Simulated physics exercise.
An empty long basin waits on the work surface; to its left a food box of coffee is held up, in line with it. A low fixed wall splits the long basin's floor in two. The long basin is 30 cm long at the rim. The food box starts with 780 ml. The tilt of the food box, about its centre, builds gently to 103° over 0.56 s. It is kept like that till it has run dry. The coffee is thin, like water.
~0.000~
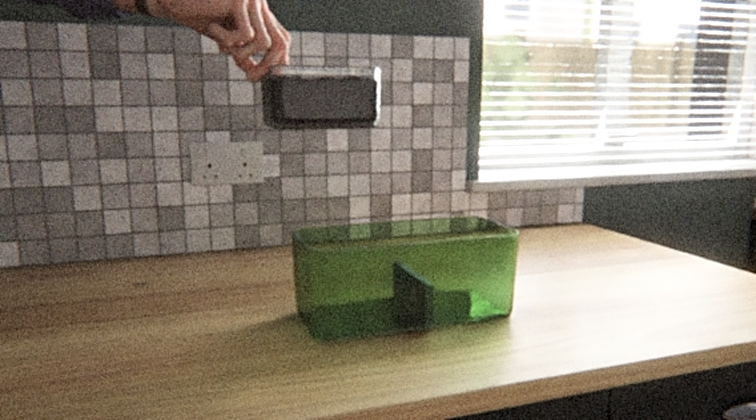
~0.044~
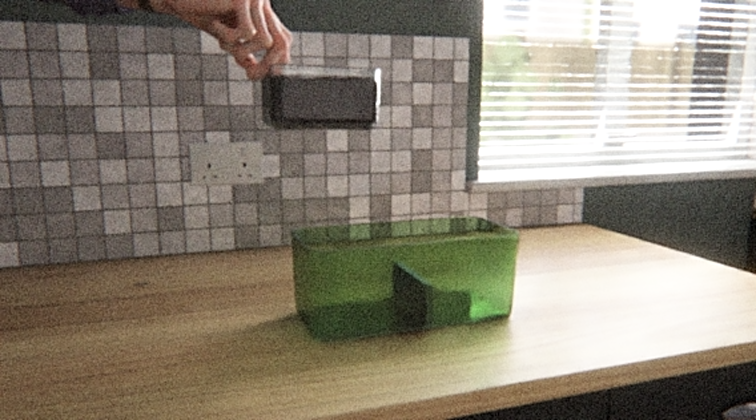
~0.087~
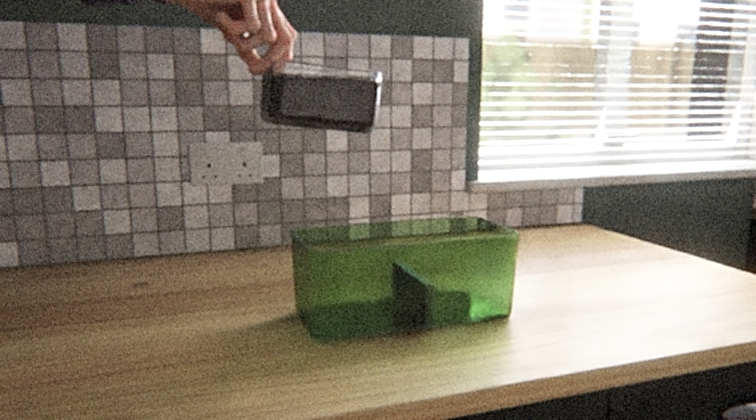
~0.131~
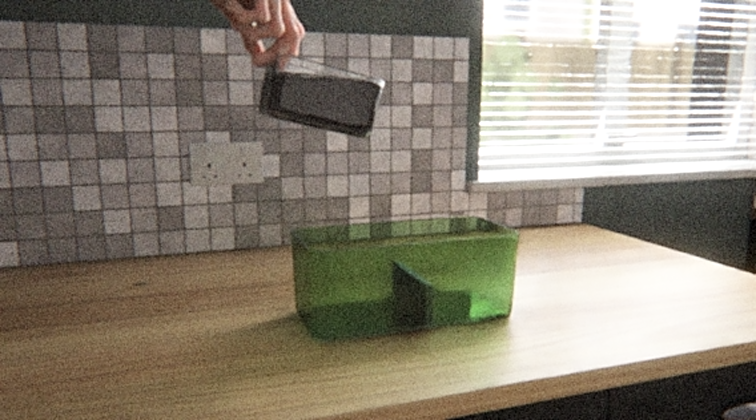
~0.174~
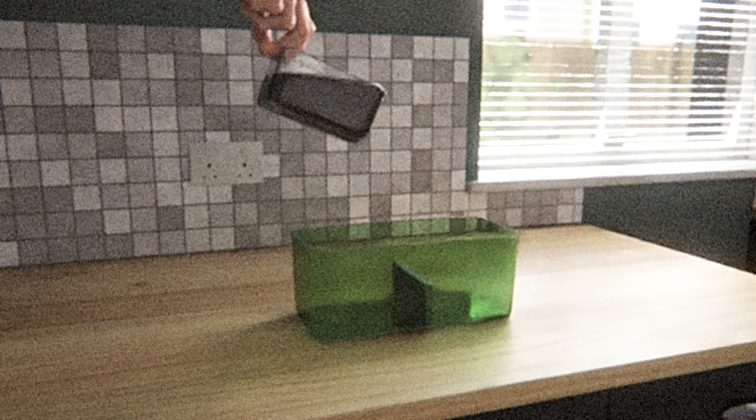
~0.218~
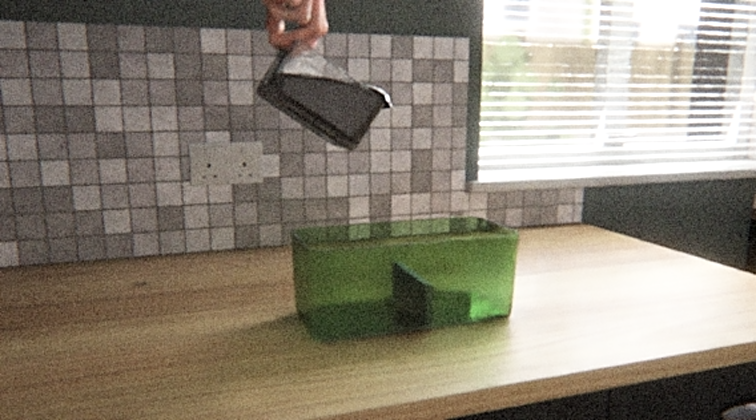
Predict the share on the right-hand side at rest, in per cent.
The far part has some 53 per cent.
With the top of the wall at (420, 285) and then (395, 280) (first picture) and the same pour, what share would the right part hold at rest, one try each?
First 35, then 70 per cent.
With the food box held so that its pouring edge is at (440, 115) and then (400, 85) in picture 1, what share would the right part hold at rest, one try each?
First 85, then 75 per cent.
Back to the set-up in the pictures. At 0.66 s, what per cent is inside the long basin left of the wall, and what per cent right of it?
Left about 24, right about 58.
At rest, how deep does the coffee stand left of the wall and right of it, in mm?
Some 16 mm on the left and 24 mm on the right.
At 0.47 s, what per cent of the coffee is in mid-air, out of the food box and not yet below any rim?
About 58 per cent.
After 0.47 s the tilt is 97° and 23 per cent is still to pour, 1 is left of the wall and 18 right of it.
After 0.66 s the tilt is 103° and 5 per cent is still to pour, 23 is left of the wall and 58 right of it.
After 0.85 s the tilt is 103° and 1 per cent is still to pour, 36 is left of the wall and 52 right of it.
After 1.06 s the tilt is 103° and 0 per cent is still to pour, 39 is left of the wall and 53 right of it.
In the end 39 per cent lies left of the wall, 53 right of it and 8 outside.
